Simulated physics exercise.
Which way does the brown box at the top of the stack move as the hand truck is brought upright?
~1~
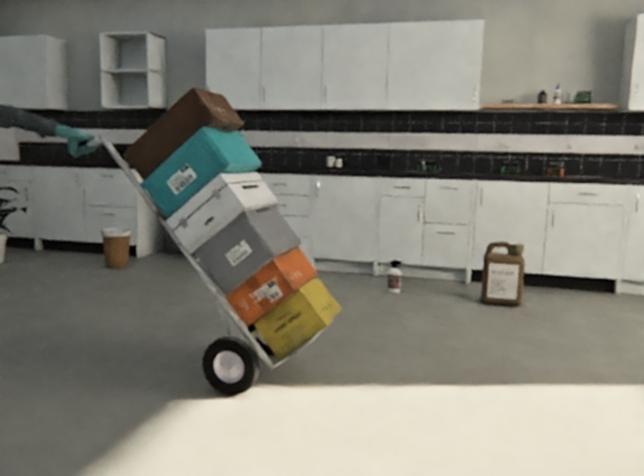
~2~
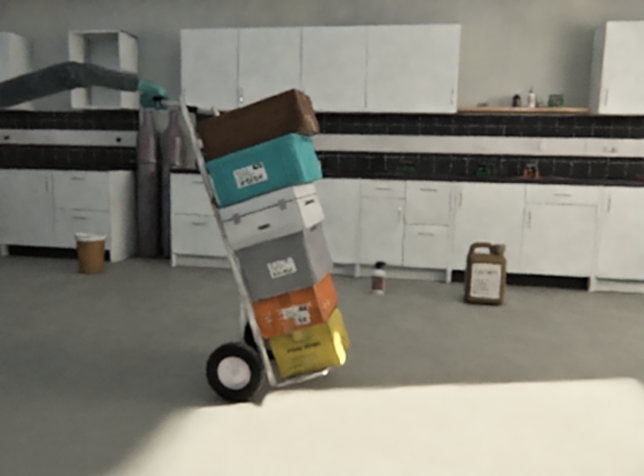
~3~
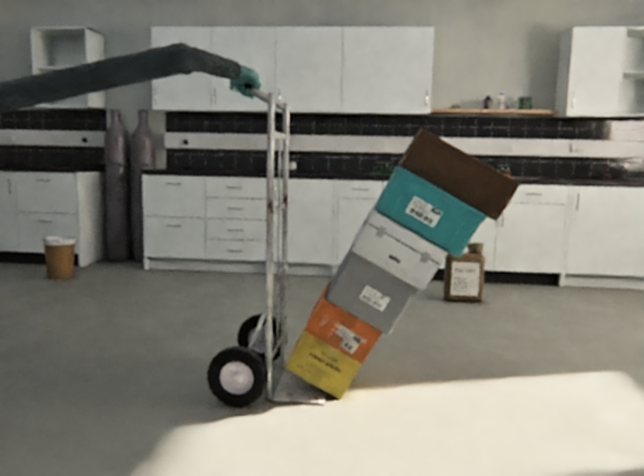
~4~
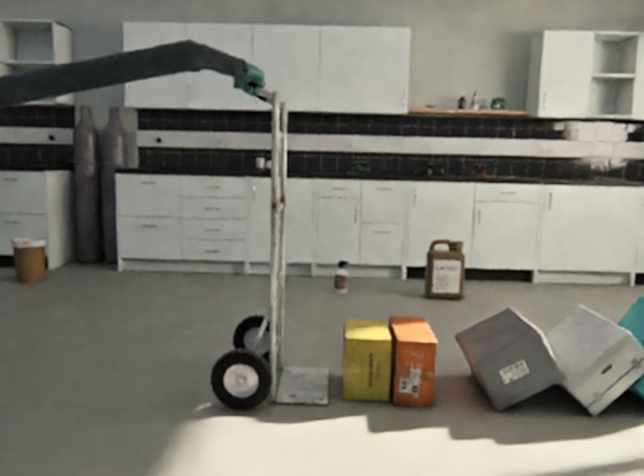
The brown box moves to the right, tipping over with the rest of the stack.
